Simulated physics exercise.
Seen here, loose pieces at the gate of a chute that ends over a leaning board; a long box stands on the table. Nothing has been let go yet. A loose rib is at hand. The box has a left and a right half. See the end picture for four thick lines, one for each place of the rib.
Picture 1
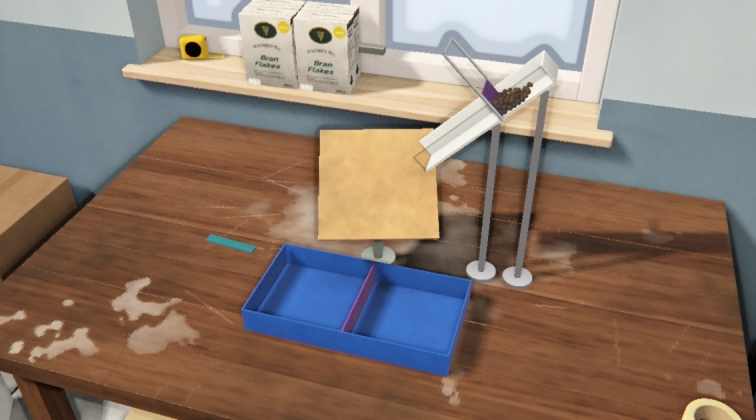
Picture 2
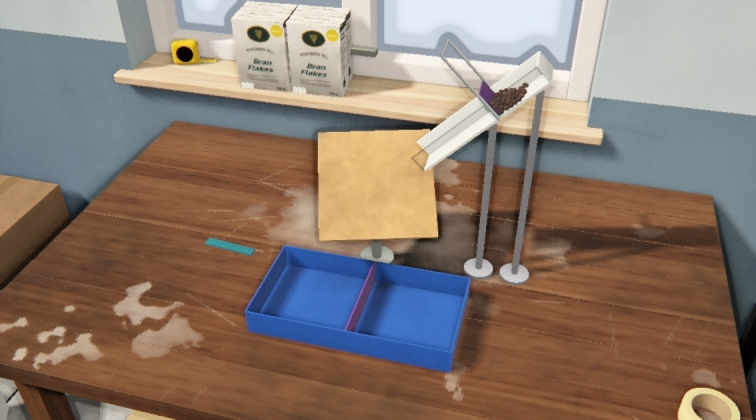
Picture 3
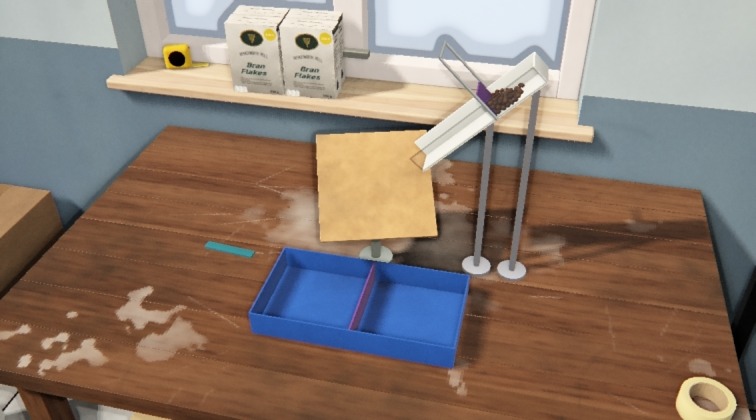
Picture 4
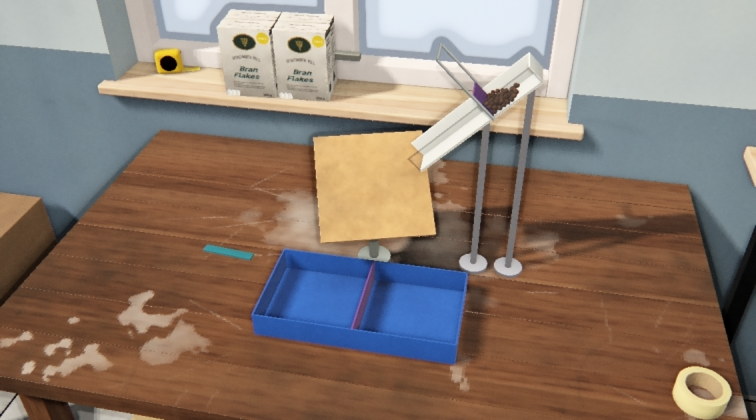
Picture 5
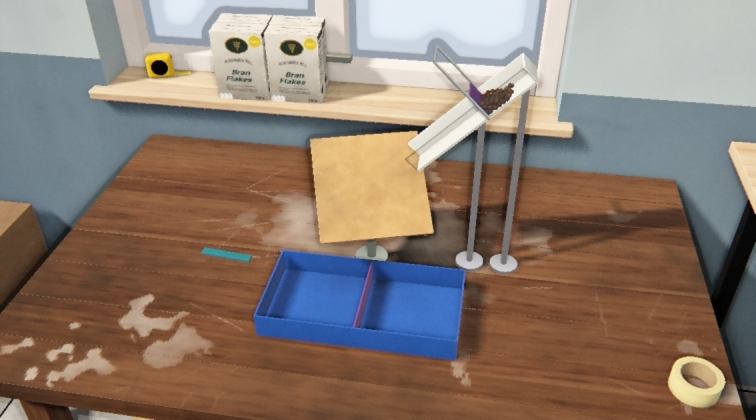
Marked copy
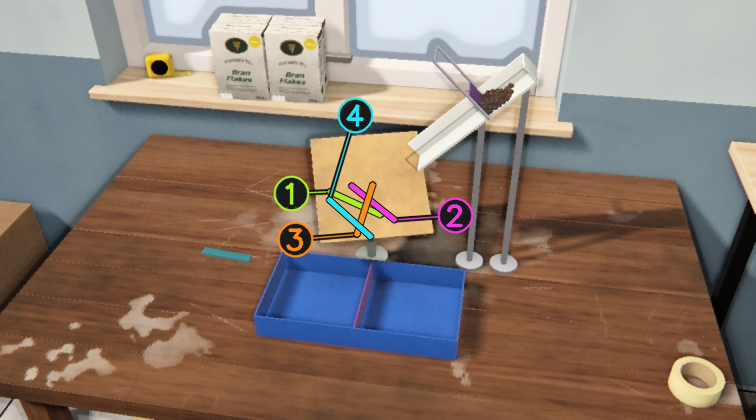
A worn wooden table stands before a windowsill in a blue-and-white room, seen from above at an angle. A blue box with a reddish divider sits before a tilted tan board, beneath a pale chute on two grey posts holding small brown pieces behind a purple gate, with cereal boxes behind and cream tape at right. The camera drifts slowly sideways, while the objects themselves stay still.
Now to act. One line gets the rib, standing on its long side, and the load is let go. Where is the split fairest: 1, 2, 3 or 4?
Choose 3.
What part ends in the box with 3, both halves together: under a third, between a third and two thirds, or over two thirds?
Line 3 gives over two thirds.
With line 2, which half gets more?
More lands on the right.
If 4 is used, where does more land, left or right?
More lands on the right.
On the marked copy, line 1 from (329, 191) to (380, 214); line 2 from (351, 185) to (394, 219); line 3 from (372, 184) to (356, 234); line 4 from (329, 199) to (370, 236).
For line 1, of what is caught, a small share in the left half, all but a few in the right.
For line 2, of what is caught, a small share in the left half, all but a few in the right.
For line 3, of what is caught, close to half in the left half, close to half in the right.
For line 4, of what is caught, a small share in the left half, all but a few in the right.
